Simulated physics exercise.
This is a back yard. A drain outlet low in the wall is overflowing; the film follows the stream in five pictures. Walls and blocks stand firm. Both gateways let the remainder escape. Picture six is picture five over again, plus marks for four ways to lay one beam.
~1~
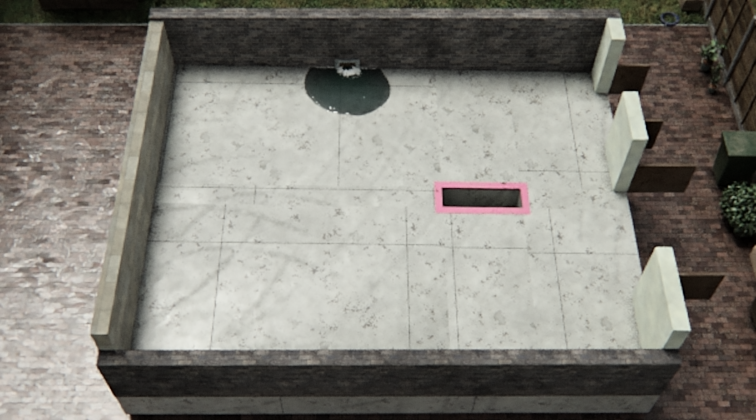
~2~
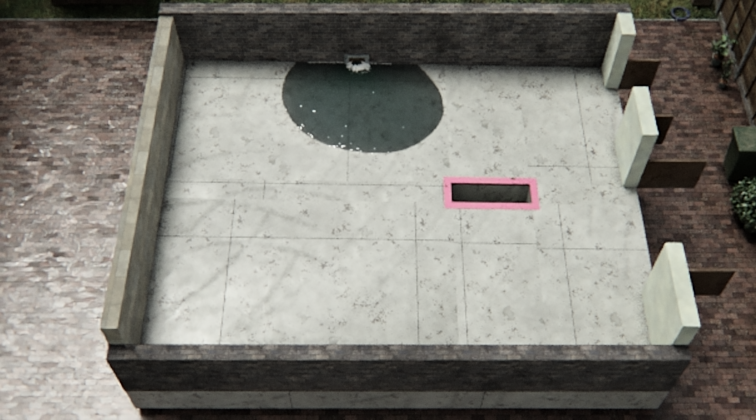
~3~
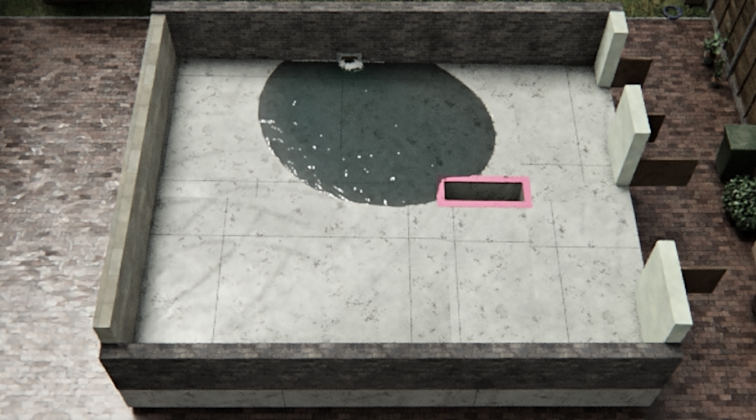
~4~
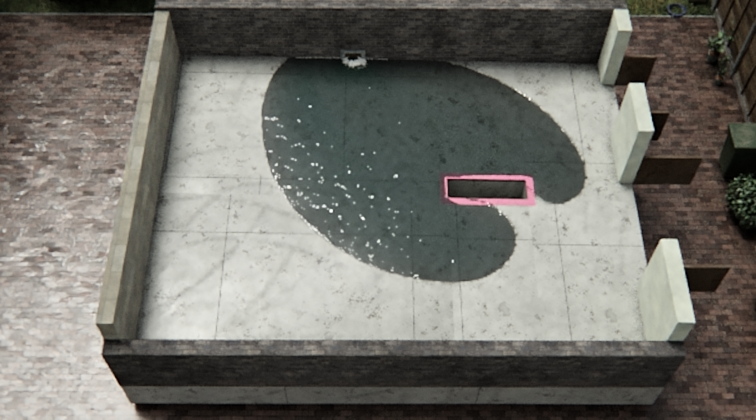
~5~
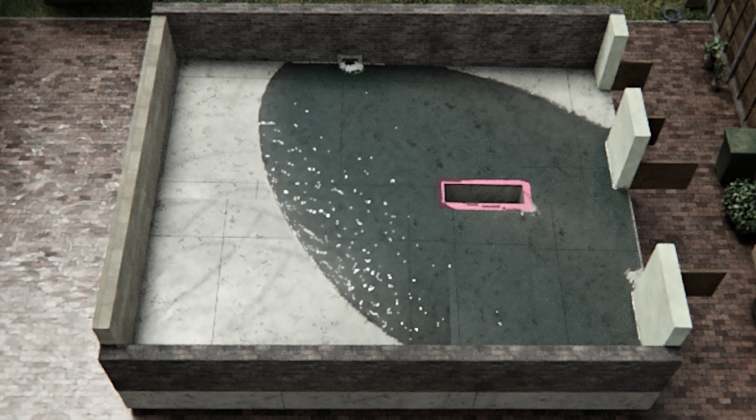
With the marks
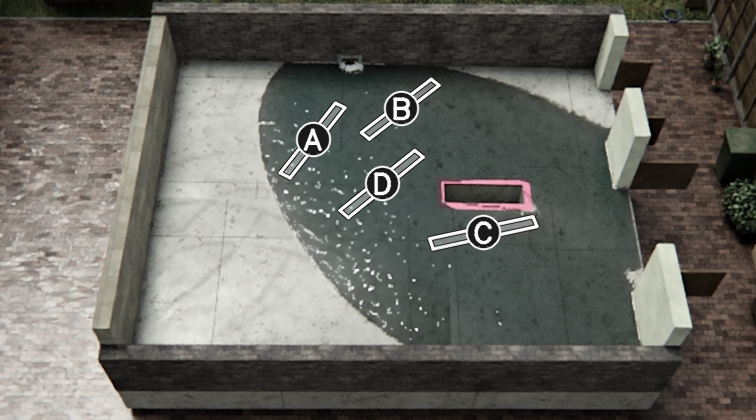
Dark water spreads over the pale paved floor of a walled back yard, seen from high above, with brick paving on either side. A small outlet sits at the back wall, a pink-rimmed rectangular gully lies right of centre, and three pale gates stand open along the right side. The pool widens from the outlet, wraps around the gully, which takes in water, and reaches the right-hand gates and front wall, while the view shifts slightly.
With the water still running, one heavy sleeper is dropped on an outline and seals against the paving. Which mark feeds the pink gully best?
Best: C.
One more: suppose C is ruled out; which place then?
The answer is A.
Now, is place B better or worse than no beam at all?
It is worse.
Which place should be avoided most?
B it is.
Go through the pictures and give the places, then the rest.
Outfall at (347, 64); pink gully at (482, 198); open gate at (622, 242); open gate at (600, 119); water covers 3 % of the ground and shows as far out as (337, 109); pink gully still dry.
Water covers 10 % of the ground and shows as far out as (428, 132); pink gully still dry.
Water covers 22 % of the ground and shows as far out as (420, 198); pink gully still dry.
Water covers 37 % of the ground and shows as far out as (456, 278); pink gully taking water.
Water covers 58 % of the ground and shows as far out as (632, 323); pink gully taking water.
On the marked copy, A from (285, 175) to (340, 105); B from (365, 135) to (435, 82); C from (431, 243) to (534, 221); D from (344, 214) to (418, 153).
Choosing A, about 30 % of the stream runs into the pink gully, about 69 % out by the gates.
Choosing B, about 7 % of the stream runs into the pink gully, about 93 % out by the gates.
Choosing C, about 46 % of the stream runs into the pink gully, about 54 % out by the gates.
Choosing D, about 13 % of the stream runs into the pink gully, about 87 % out by the gates.
